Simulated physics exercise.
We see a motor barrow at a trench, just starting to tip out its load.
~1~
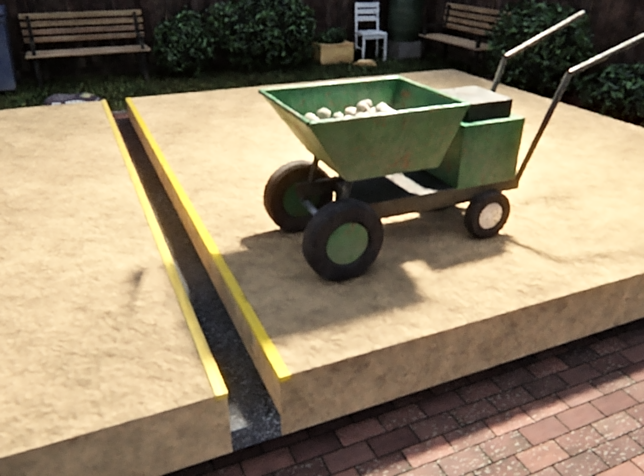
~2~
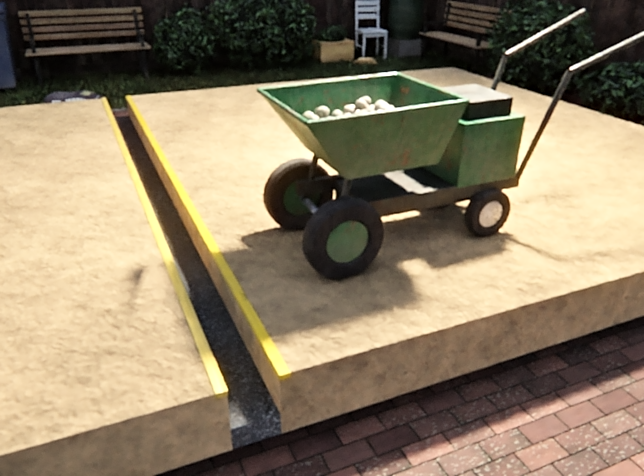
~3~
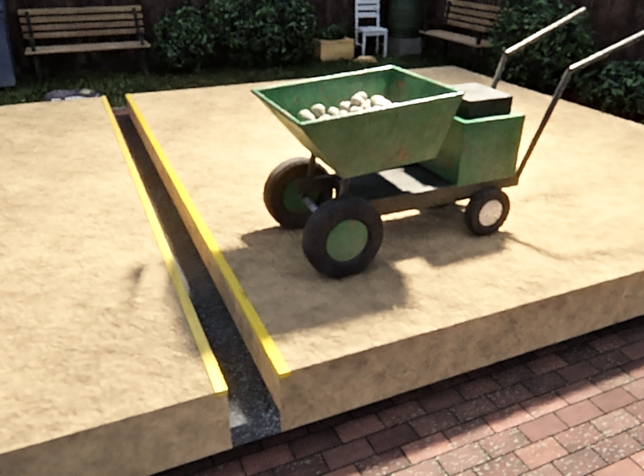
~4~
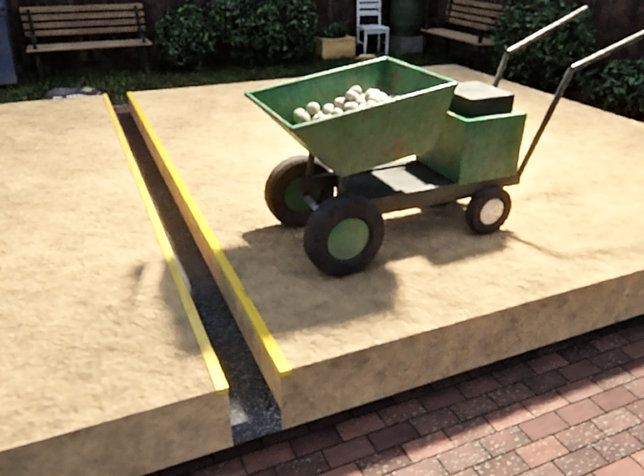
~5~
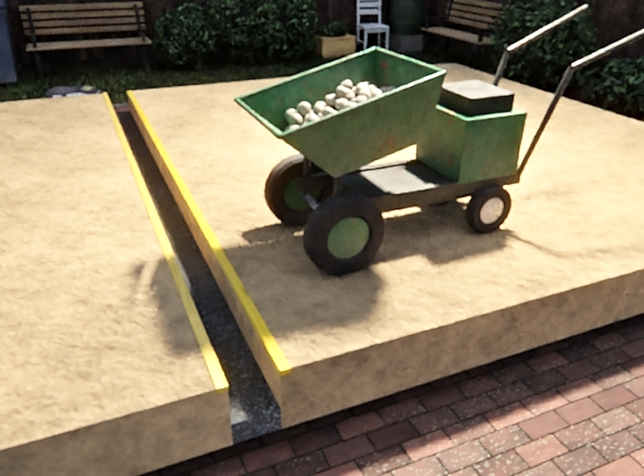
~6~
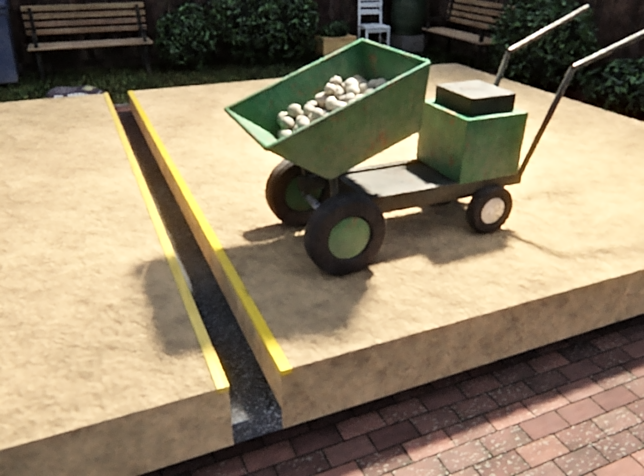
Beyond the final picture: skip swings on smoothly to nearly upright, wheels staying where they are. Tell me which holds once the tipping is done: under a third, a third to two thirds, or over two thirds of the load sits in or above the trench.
One third to two thirds.
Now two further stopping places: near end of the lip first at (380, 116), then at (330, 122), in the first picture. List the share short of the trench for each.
Position 1 near 30 %, position 2 near 0 %.
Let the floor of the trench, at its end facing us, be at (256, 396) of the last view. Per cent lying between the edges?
The share would be roughly 30 per cent.
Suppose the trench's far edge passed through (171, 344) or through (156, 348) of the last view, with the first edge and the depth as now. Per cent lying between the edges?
90 % then 100 %, roughly.
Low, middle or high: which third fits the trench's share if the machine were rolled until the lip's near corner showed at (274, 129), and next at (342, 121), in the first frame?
So the first position comes out as less than a third, the second as more than two thirds.
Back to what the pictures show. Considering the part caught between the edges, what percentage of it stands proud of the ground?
About 15 %.
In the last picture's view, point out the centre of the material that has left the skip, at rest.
Once nothing moves, the middle sits near (188, 267).
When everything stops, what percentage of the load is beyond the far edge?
It comes to close to 45 %.
Soon after the last picture, skip tipped steeply; all in the skip.
A little later, skip tipped right over; most in the skip; a small part in or heaped over the trench; about a quarter beyond it.
Later still, skip tipped right over; a small part in the skip; about half in or heaped over the trench; about half beyond it.
At rest, skip tipped right over; a small part in the skip; about half in or heaped over the trench; about half beyond it.
